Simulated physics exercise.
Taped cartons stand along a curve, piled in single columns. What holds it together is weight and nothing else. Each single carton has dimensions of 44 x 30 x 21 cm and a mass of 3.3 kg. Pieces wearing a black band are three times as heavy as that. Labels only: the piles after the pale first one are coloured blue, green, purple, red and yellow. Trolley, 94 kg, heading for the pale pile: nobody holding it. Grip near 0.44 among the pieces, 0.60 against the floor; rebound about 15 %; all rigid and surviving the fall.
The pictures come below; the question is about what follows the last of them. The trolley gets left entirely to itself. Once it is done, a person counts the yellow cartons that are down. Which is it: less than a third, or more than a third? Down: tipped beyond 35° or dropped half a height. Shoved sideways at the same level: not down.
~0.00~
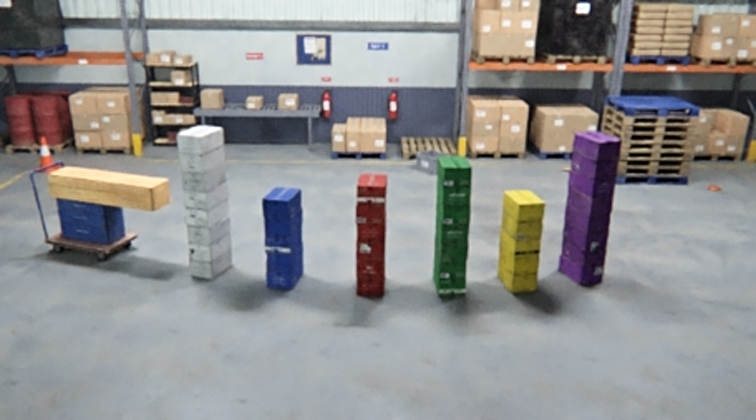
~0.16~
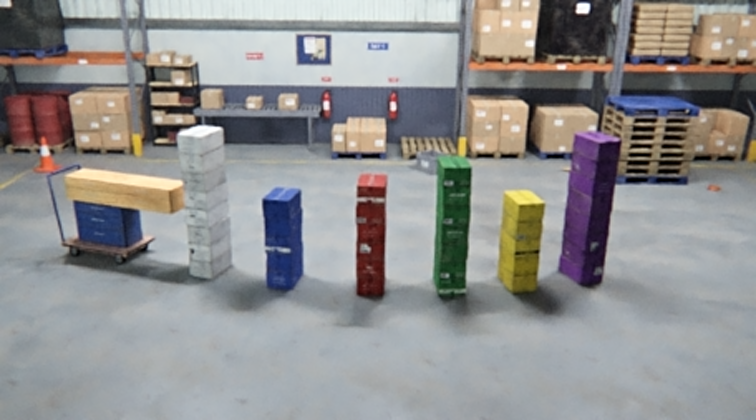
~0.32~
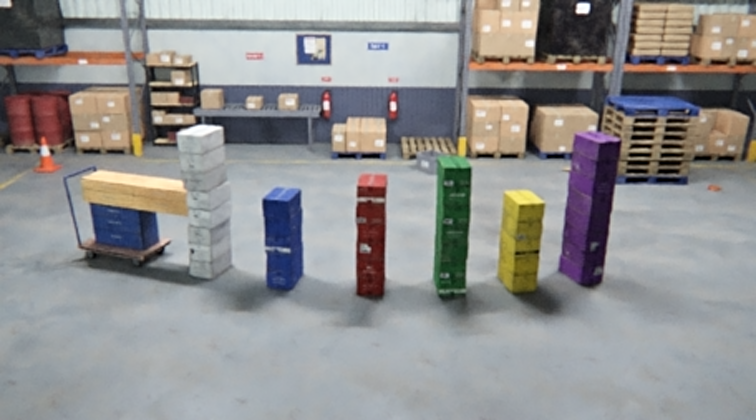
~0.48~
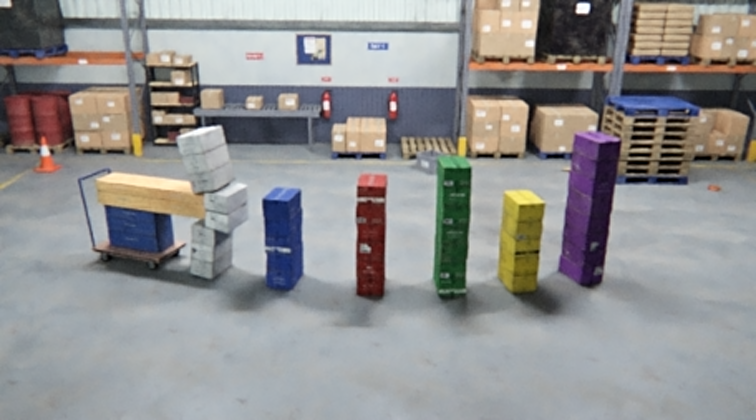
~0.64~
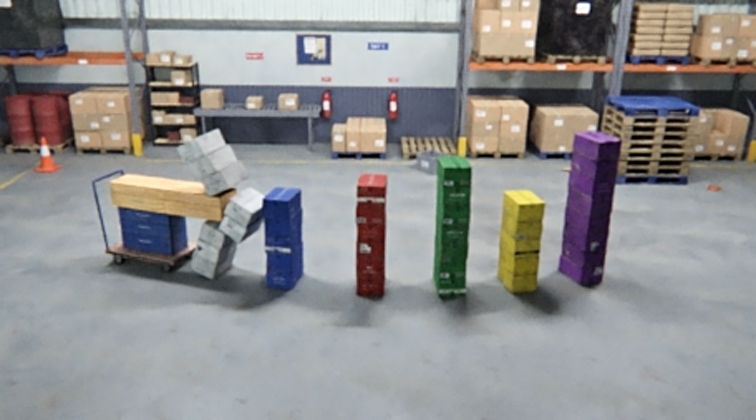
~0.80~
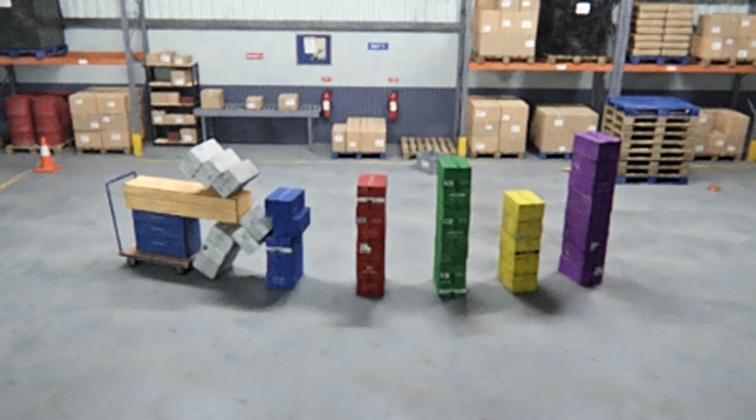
It is more than a third.
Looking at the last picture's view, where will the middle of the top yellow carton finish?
In the last picture it sits at roughly (608, 246).
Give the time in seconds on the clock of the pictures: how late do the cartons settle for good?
At roughly 6.5 seconds.
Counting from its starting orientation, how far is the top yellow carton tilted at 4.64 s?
Some 50 degrees.
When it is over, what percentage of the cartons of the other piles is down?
That comes to around 95 percent.
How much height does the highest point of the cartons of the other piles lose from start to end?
I make it close to 85 cm.
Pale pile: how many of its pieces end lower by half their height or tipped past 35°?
Exactly 7 of the pale pieces.
Around 1.48 s, 4 of the pale pile down; none of the 5 yellow cartons down (5 of 31 in all colours); top yellow carton unmoved; top blue carton tipped 22°, 18 cm lower.
Around 3.22 s, 7 of the pale pile down; none of the 5 yellow cartons down (11 of 31 in all colours); top yellow carton displaced 9 cm; top blue carton tipped 69°, 47 cm lower.
Around 4.64 s, 7 of the pale pile down; 5 of the 5 yellow cartons down (30 of 31 in all colours); top yellow carton tipped 52°, 44 cm lower; top red carton on its side.
Finally (6.9 s), 7 of the pale pile down; 5 of the 5 yellow cartons down (30 of 31 in all colours); top yellow carton tipped 45°, 56 cm lower; top purple carton upside down. That is 100 per cent. Seen by the last camera, middles, top yellow carton near (608, 246), top purple carton near (741, 244).
